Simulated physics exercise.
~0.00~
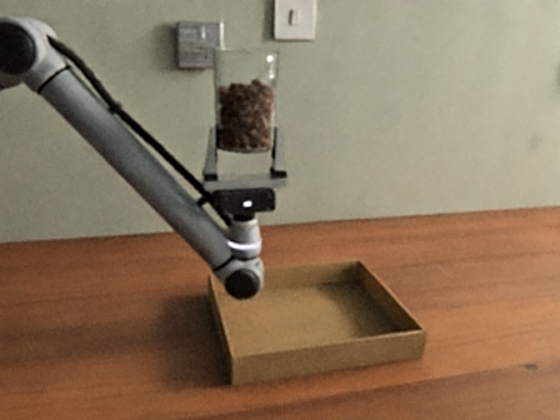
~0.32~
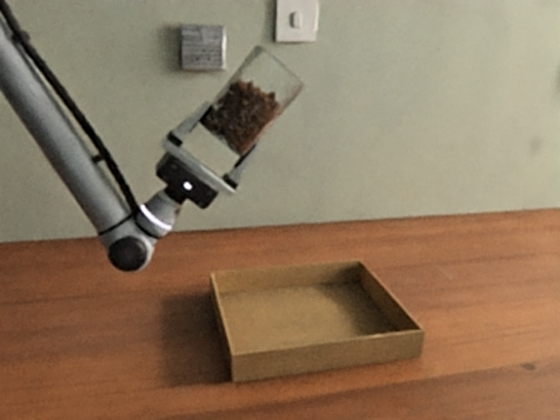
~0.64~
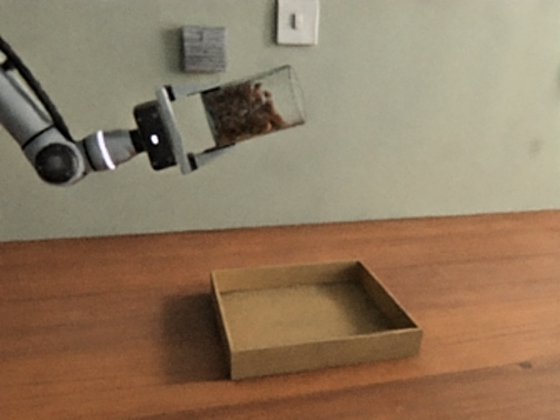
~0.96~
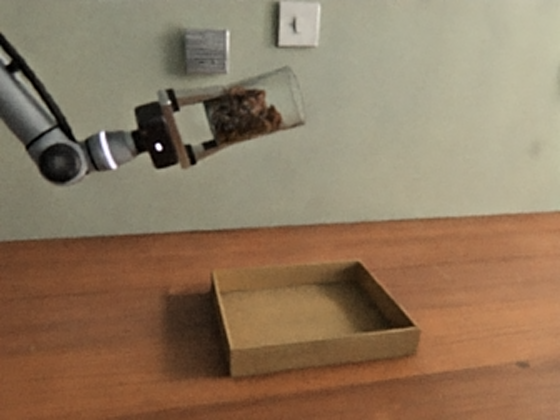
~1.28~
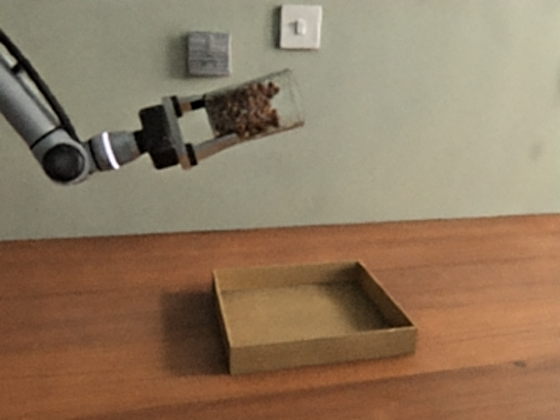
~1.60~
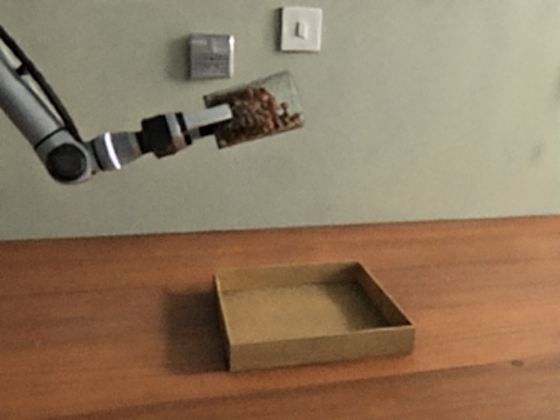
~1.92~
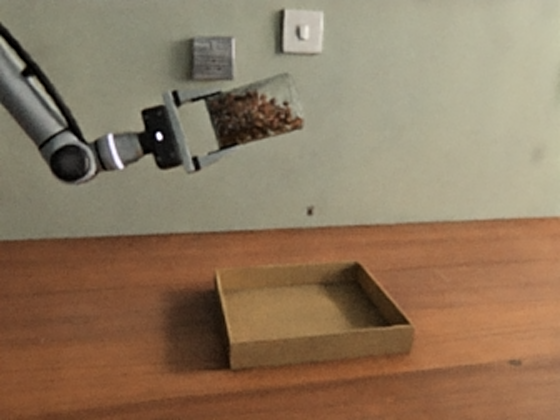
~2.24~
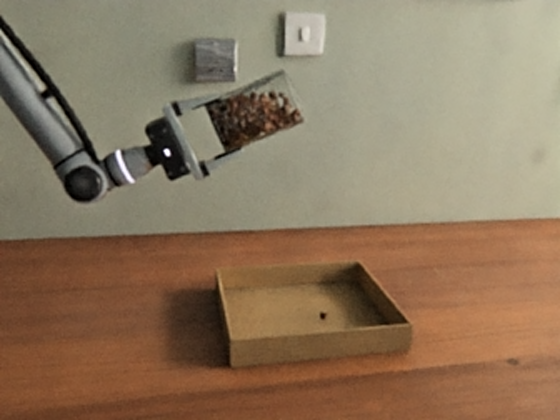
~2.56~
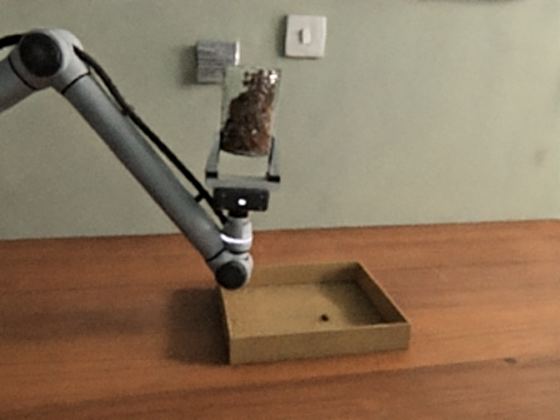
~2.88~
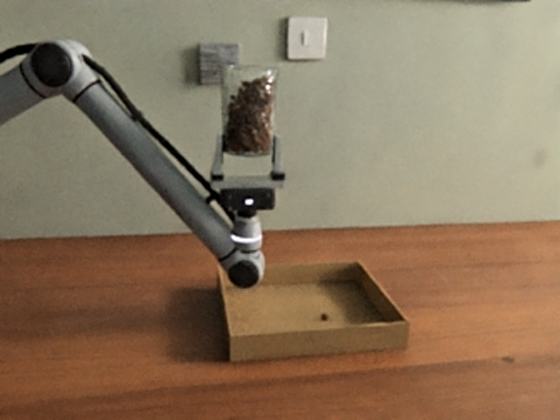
Above a wooden table, a robot arm tips and rights a tumbler, dropping one pellet into a tray.
